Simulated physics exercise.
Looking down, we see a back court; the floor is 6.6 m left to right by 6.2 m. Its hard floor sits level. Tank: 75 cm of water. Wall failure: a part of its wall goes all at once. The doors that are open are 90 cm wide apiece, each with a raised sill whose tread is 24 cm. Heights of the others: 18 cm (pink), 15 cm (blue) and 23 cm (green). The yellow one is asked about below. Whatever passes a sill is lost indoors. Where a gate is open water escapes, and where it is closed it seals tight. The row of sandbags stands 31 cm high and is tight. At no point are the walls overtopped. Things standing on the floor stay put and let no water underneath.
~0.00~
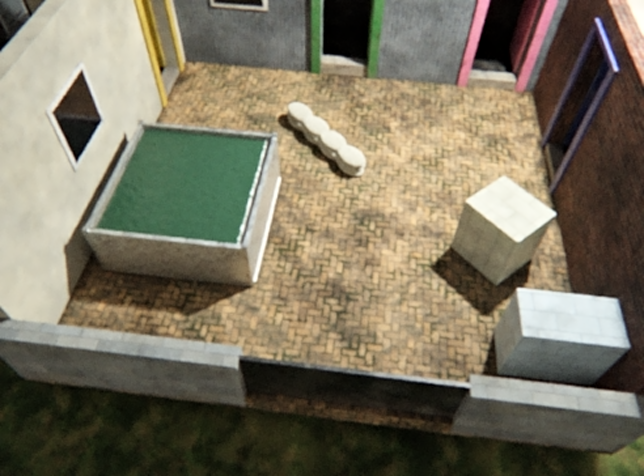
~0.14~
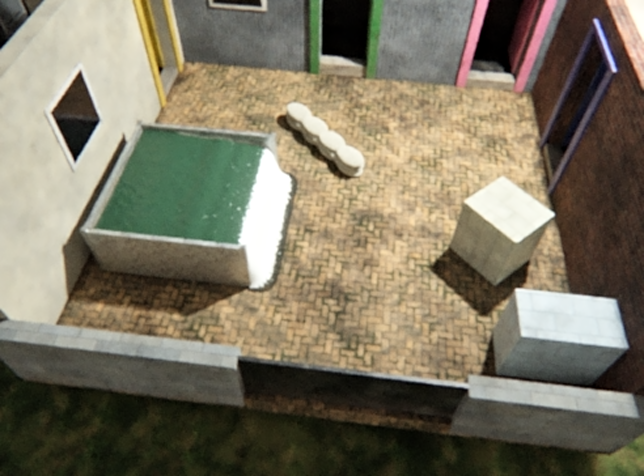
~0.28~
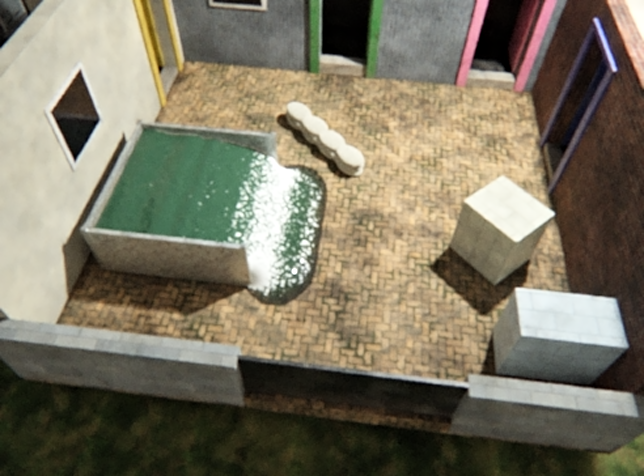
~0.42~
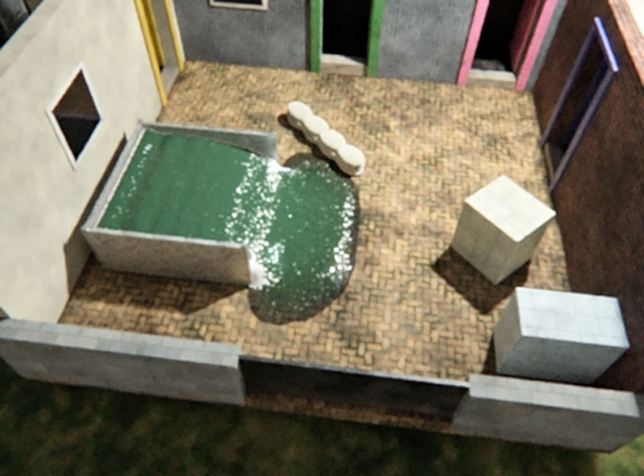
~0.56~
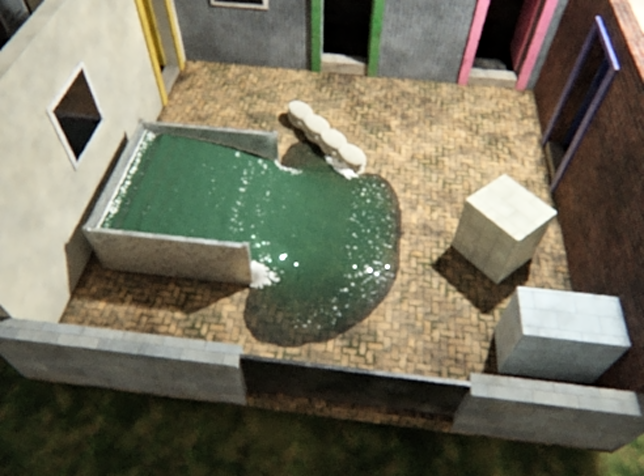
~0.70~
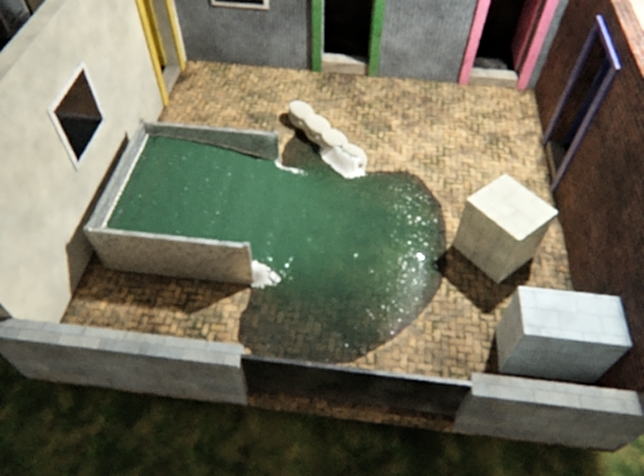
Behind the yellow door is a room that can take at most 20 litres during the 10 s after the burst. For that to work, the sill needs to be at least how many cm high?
At least about 12 cm high.
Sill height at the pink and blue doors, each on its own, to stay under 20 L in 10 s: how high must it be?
Roughly 24 cm for the pink door and roughly 24 cm for the blue door.
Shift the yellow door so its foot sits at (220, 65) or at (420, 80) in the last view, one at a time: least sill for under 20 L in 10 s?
Minimums: About 10.0 cm and 10.5 cm.
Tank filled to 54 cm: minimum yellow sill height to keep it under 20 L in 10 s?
7.5 cm.
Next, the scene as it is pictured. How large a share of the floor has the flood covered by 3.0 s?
60 %.
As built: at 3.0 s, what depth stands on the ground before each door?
Depths in cm - pink: 19, yellow: 0, blue: 25, green: 0.
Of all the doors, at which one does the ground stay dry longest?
Coming last is the green one.
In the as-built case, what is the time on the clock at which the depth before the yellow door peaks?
Peak: Close to 6.5 s.
After 1.4 s water covers 40 % of the floor, deepest (34 cm) near (340, 170); it has not reached the yellow door.
After 3.0 s water covers 60 % of the floor, deepest (40 cm) near (588, 403); it has not reached the yellow door.
After 10.0 s water covers 95 % of the floor, deepest (17 cm) near (147, 143); 14 cm at the yellow door, 12 litres in over its 13 cm sill.
At the yellow door as built, the water arrived by 3.2 s and peaked near 19 cm at 6.4 s.
With a sill of 10 cm, 39 litres would have come in within the 10 s; with 13.5 cm, 10 litres. So under 20 litres takes about 12 cm.
